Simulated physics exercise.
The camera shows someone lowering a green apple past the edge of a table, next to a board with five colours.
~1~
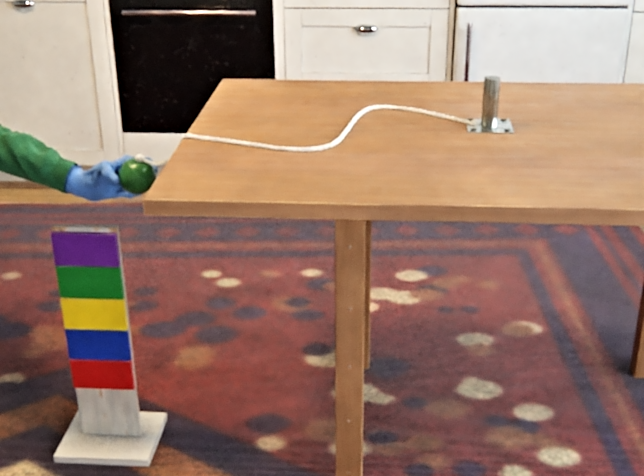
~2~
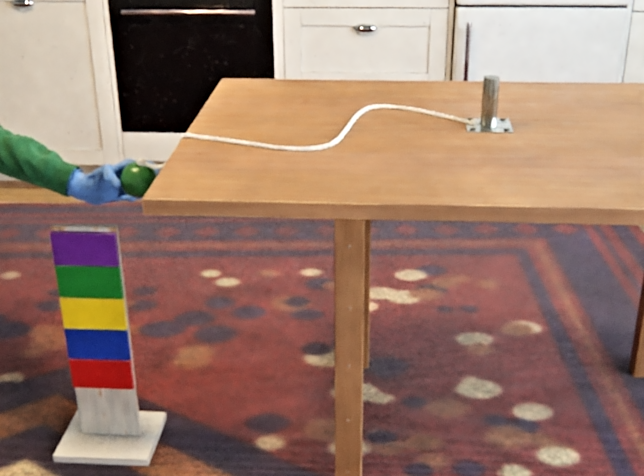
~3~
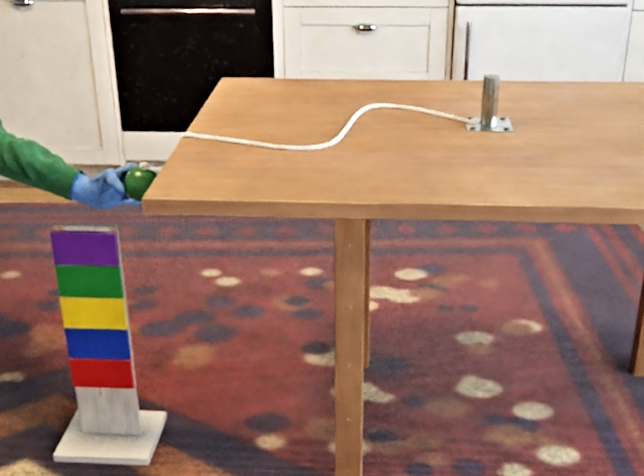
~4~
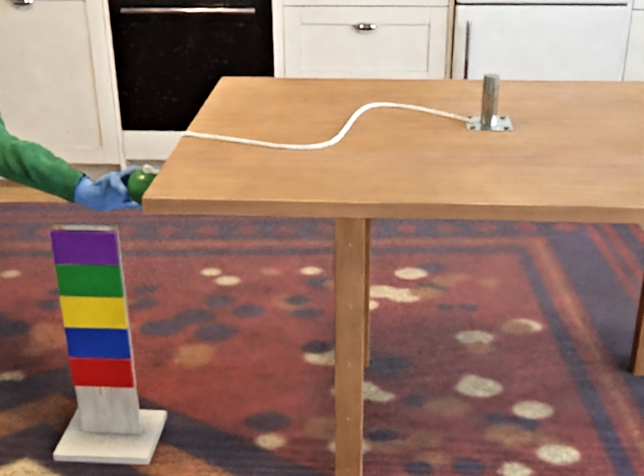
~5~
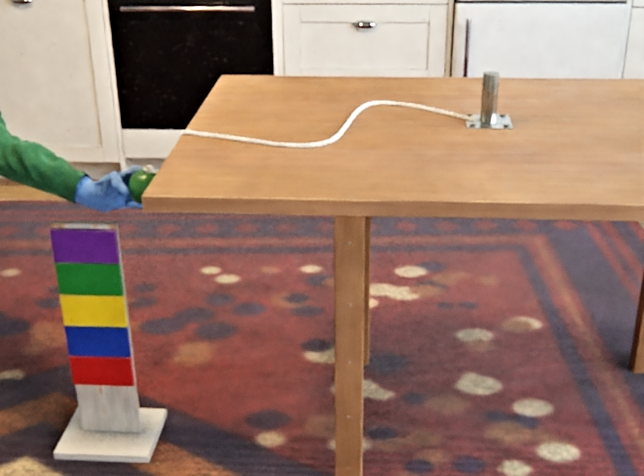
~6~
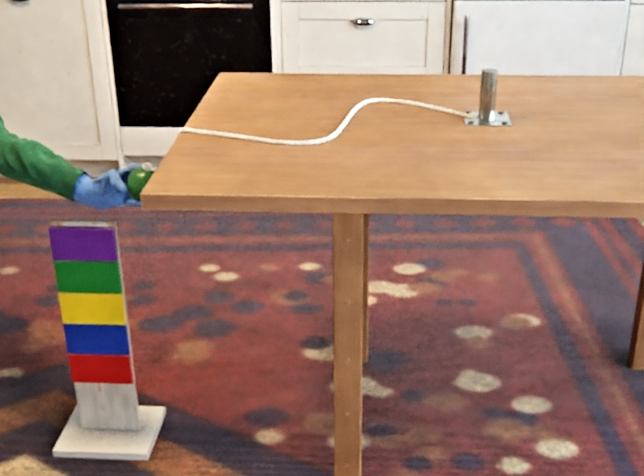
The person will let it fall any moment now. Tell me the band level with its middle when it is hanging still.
That is the yellow band.
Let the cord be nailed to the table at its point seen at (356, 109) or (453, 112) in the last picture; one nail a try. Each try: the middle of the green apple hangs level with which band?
Green, then yellow.
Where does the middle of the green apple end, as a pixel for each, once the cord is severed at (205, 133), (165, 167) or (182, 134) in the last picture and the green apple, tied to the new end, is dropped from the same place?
The three cuts give roughly (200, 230), (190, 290) and (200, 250) respectively.
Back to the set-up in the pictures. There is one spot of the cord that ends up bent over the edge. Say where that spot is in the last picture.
Roughly (295, 143).
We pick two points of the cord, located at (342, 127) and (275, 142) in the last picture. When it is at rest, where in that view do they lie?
They finish close to (261, 116) and close to (191, 138).
Soon after, apple near (174, 295); level with yellow.
After that, apple near (225, 282); level with yellow.
And then, apple near (200, 298); level with yellow.
In the end, apple near (198, 295); level with yellow. The cord holds its middle at yellow.
